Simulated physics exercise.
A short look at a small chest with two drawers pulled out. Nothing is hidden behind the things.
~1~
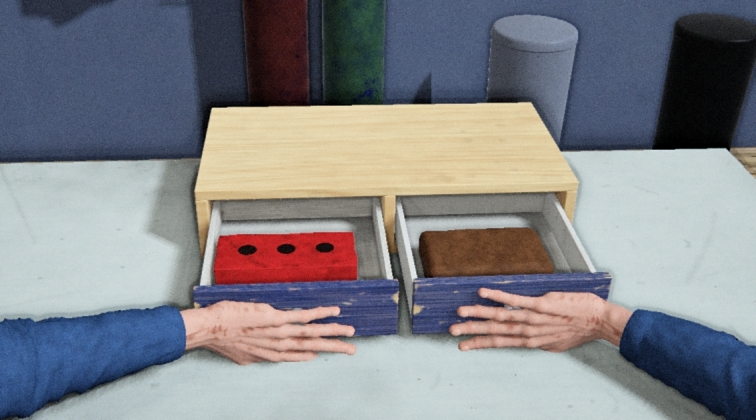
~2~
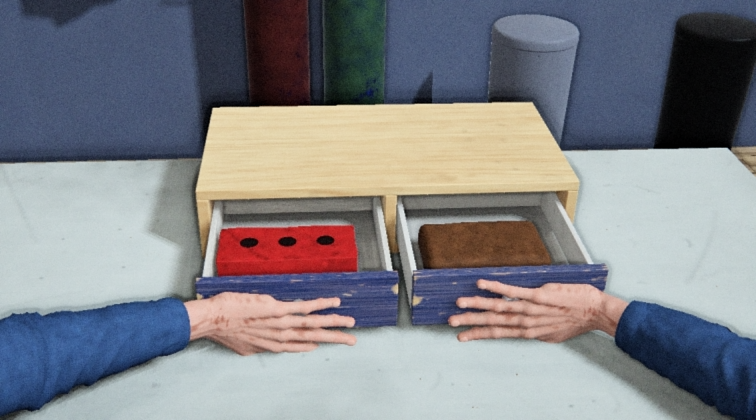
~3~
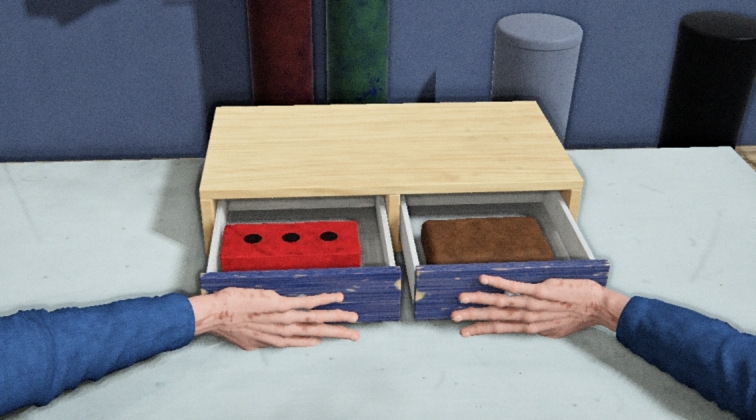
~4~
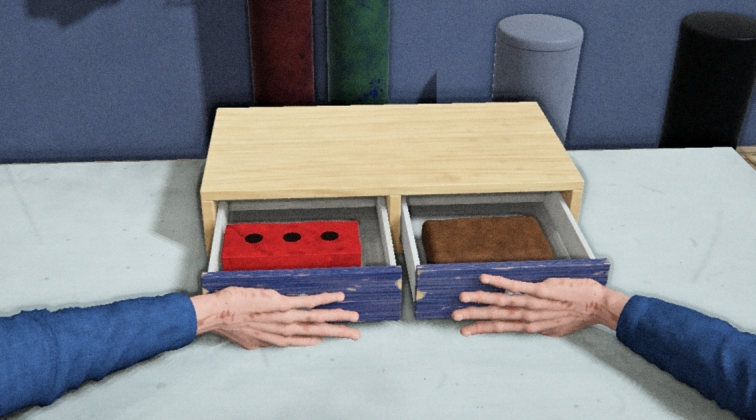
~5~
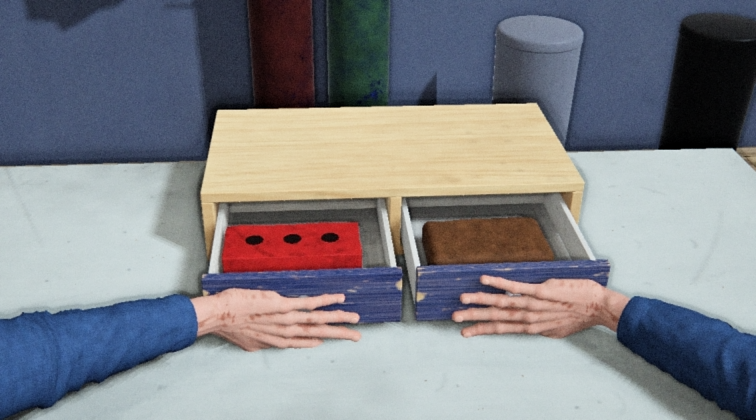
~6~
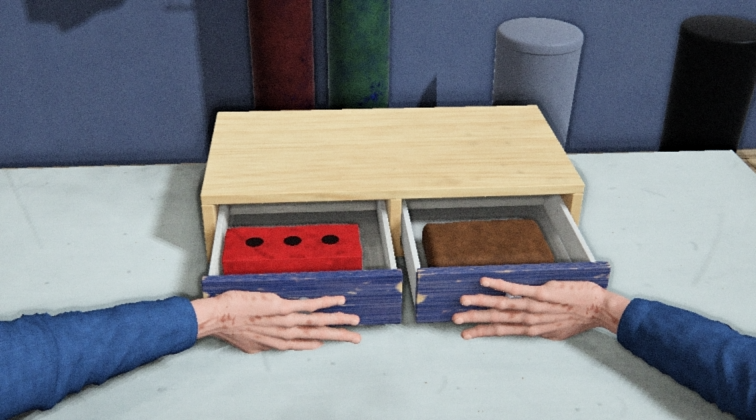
Two hands rest against the blue fronts of a small wooden chest's wide-open drawers, nudging them very slightly inward at first. After that, hands and drawers stay nearly still, with the red brick showing its three dark holes on the left and the brown loaf lying on the right.
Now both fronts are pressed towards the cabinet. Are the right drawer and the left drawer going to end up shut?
In the end the right drawer shuts flush; the left drawer shuts flush.
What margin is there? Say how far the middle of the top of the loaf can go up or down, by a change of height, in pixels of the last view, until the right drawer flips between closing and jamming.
Some 16 pixels, up.
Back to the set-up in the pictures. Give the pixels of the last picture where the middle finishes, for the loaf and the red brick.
First (463, 186), then (294, 188).
Then, 0.40 s on from there, right drawer starting in; left drawer starting in.
Then, 0.62 s on from there, right drawer about half in; left drawer about half in.
Then, 0.82 s on from there, right drawer nearly in; left drawer nearly in.
In the end, the right drawer goes all the way in; the left drawer goes all the way in.
